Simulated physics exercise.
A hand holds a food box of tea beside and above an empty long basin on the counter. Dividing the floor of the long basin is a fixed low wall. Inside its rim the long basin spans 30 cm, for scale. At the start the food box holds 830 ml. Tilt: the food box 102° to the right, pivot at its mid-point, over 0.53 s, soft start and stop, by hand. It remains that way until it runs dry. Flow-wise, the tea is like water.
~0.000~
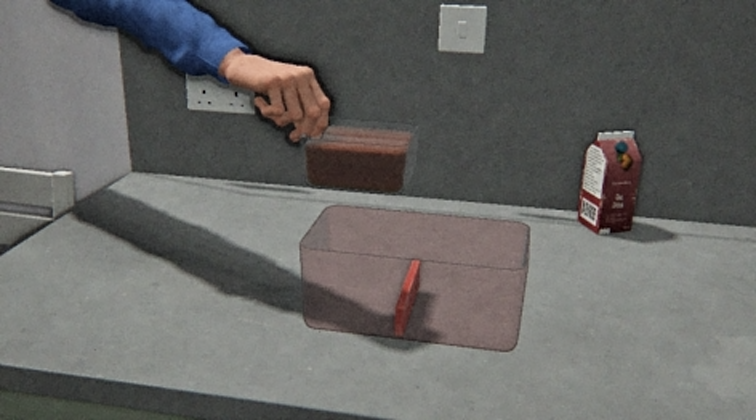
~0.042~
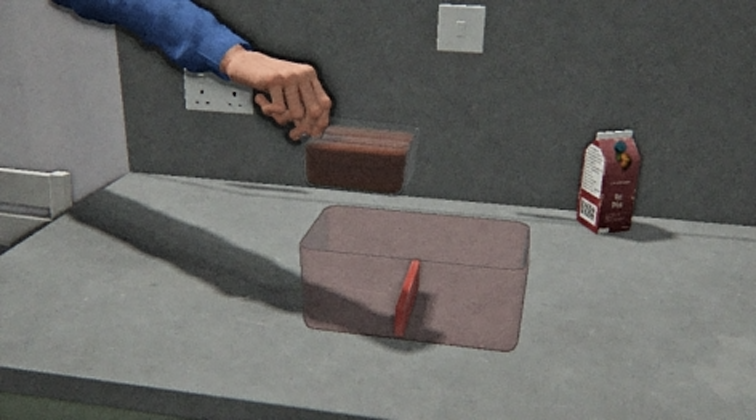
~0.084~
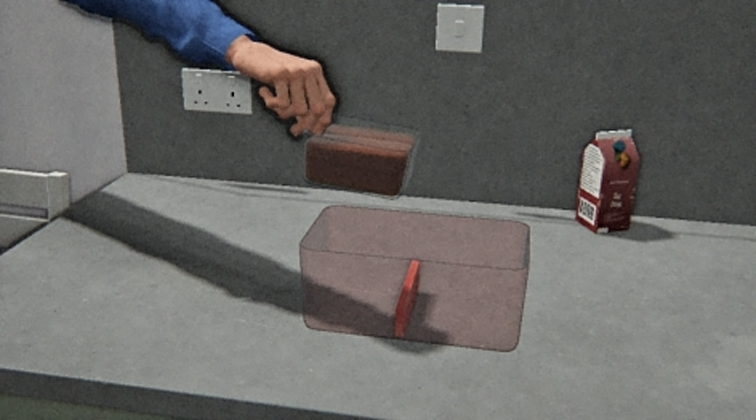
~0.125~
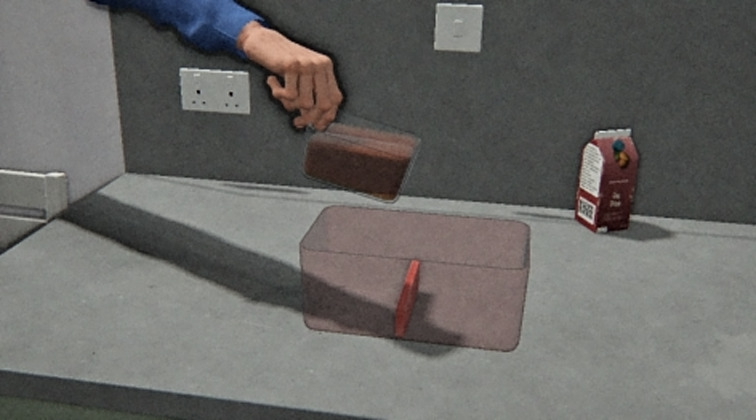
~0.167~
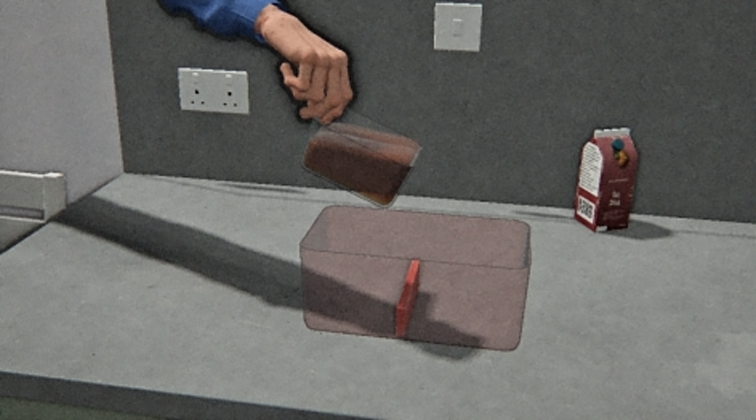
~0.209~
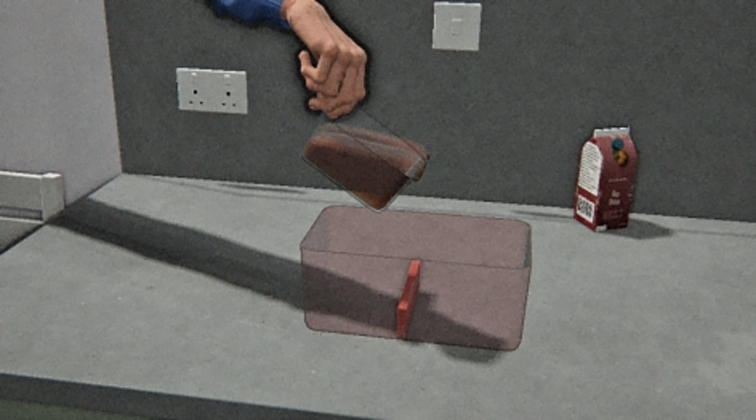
A clear food box of brown liquid tilting steadily to the right beneath a hand, above a long see-through basin on a grey counter.
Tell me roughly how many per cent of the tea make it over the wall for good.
Roughly 78 per cent make it over.
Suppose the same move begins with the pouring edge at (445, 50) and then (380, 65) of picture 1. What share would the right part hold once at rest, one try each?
Near 75 in a hundred on the first go and near 65 in a hundred on the second.
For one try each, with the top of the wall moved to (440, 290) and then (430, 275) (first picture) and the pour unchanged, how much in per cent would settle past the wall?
First 45, then 60 per cent.
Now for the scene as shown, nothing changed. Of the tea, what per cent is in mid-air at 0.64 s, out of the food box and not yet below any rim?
Roughly 8 %.
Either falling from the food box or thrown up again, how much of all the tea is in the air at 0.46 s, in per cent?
Around 30 in a hundred.
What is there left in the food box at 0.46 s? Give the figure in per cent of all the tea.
I'd estimate some 16 % remains.
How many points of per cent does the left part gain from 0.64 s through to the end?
About 9 percent, give or take.
After 0.46 s the tilt is 97° and 17 per cent is still to pour, 0 is left of the wall and 54 right of it.
After 0.64 s the tilt is 102° and 3 per cent is still to pour, 11 is left of the wall and 78 right of it.
After 0.82 s the tilt is 102° and 0 per cent is still to pour, 15 is left of the wall and 82 right of it.
After 1.03 s the tilt is 102° and 0 per cent is still to pour, 19 is left of the wall and 79 right of it.
In the end 19 per cent lies left of the wall, 78 right of it and 2 outside.
